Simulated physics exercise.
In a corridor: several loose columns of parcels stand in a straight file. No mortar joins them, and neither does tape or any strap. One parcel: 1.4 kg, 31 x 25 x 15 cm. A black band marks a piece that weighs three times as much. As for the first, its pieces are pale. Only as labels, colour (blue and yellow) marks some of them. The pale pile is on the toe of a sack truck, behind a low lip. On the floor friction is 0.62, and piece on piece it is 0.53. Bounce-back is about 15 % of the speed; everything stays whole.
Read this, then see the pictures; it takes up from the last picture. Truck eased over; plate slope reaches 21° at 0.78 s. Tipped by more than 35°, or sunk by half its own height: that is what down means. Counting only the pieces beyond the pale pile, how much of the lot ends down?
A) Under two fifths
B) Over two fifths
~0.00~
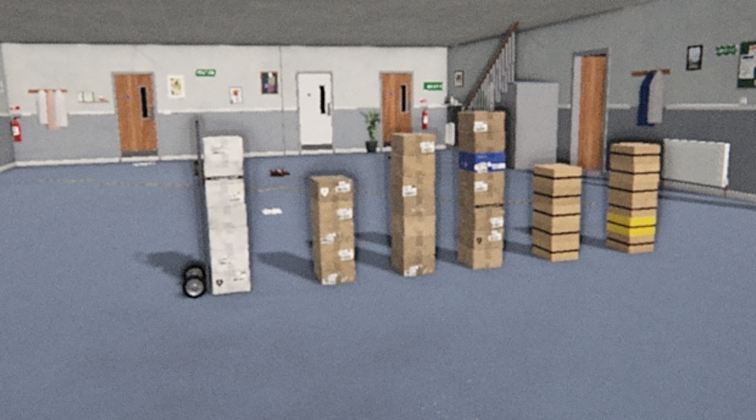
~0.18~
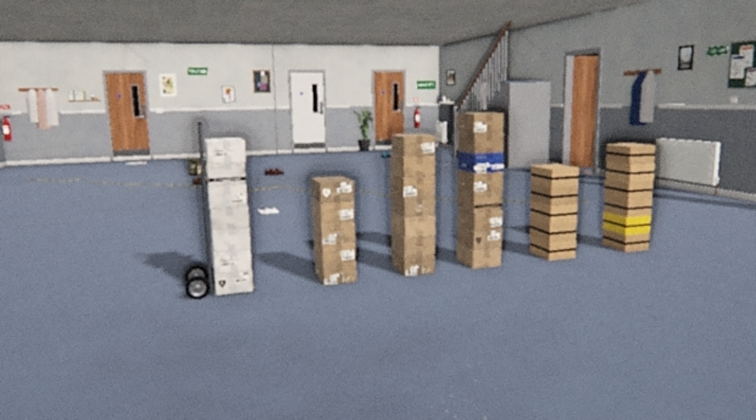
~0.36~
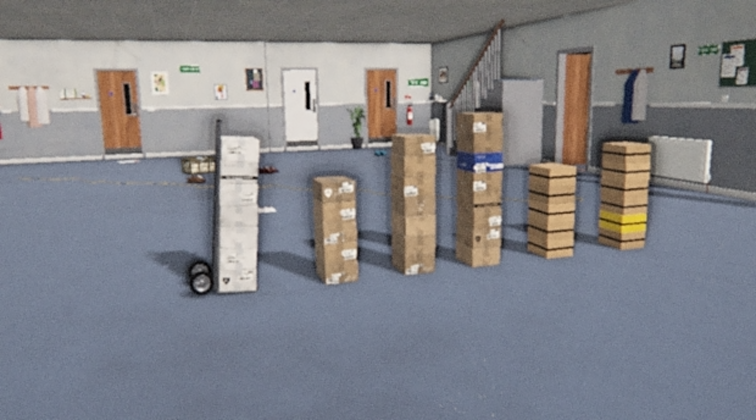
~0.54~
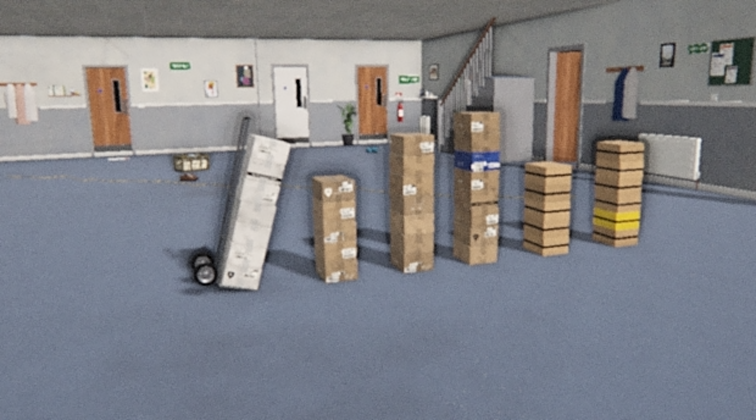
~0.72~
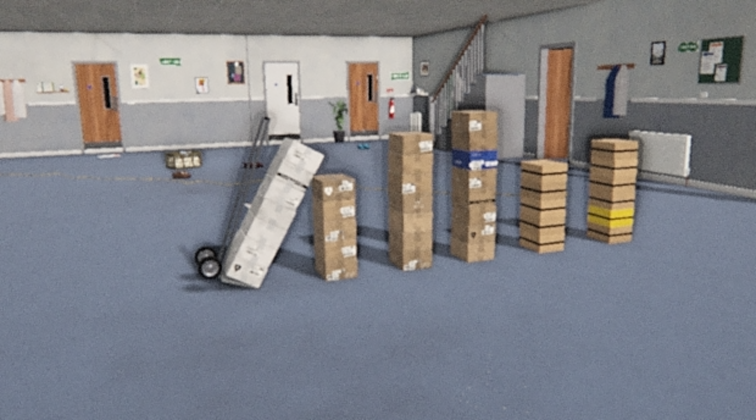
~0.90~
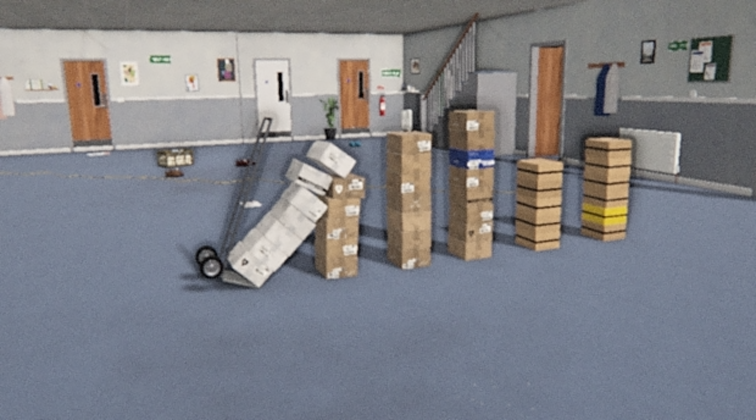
Over two fifths.
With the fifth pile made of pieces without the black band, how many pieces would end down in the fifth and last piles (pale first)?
Result: Fifth pile 5, last pile 0.
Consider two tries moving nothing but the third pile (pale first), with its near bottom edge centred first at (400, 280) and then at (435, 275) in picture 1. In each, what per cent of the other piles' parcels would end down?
I'd say close to 0 percent, then close to 20 percent.
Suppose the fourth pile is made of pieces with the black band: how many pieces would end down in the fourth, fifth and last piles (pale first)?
Fourth 0, fifth 0, last 0.
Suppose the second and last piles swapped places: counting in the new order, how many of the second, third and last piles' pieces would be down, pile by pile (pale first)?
Count of fallen pieces - second: 0; third: 0; last: 0.
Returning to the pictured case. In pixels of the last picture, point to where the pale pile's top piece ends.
Roughly at (385, 208).
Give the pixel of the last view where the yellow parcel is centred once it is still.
I'd place it at about (634, 220) in the final view.
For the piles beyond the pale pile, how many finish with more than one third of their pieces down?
That comes to 5.
After 1.24 s, 7 of the pale pile down; none of the 31 other parcels down, 6 disturbed.
After 2.44 s, 7 of the pale pile down; 5 of the 31 other parcels down; blue parcel leaning 10°.
After 3.62 s, 7 of the pale pile down; 20 of the 31 other parcels down; blue parcel leaning 32°, 14 cm lower.
After 5.32 s, 7 of the pale pile down; 31 of the 31 other parcels down; yellow parcel leaning 59°; blue parcel leaning 40°, 35 cm lower.
At rest (6.8 s), 7 of the pale pile down; 31 of the 31 other parcels down; yellow parcel on its side; blue parcel leaning 40°, 35 cm lower. That is 100 per cent. As the last picture would show them, middles, yellow parcel near (634, 220), blue parcel near (552, 191).
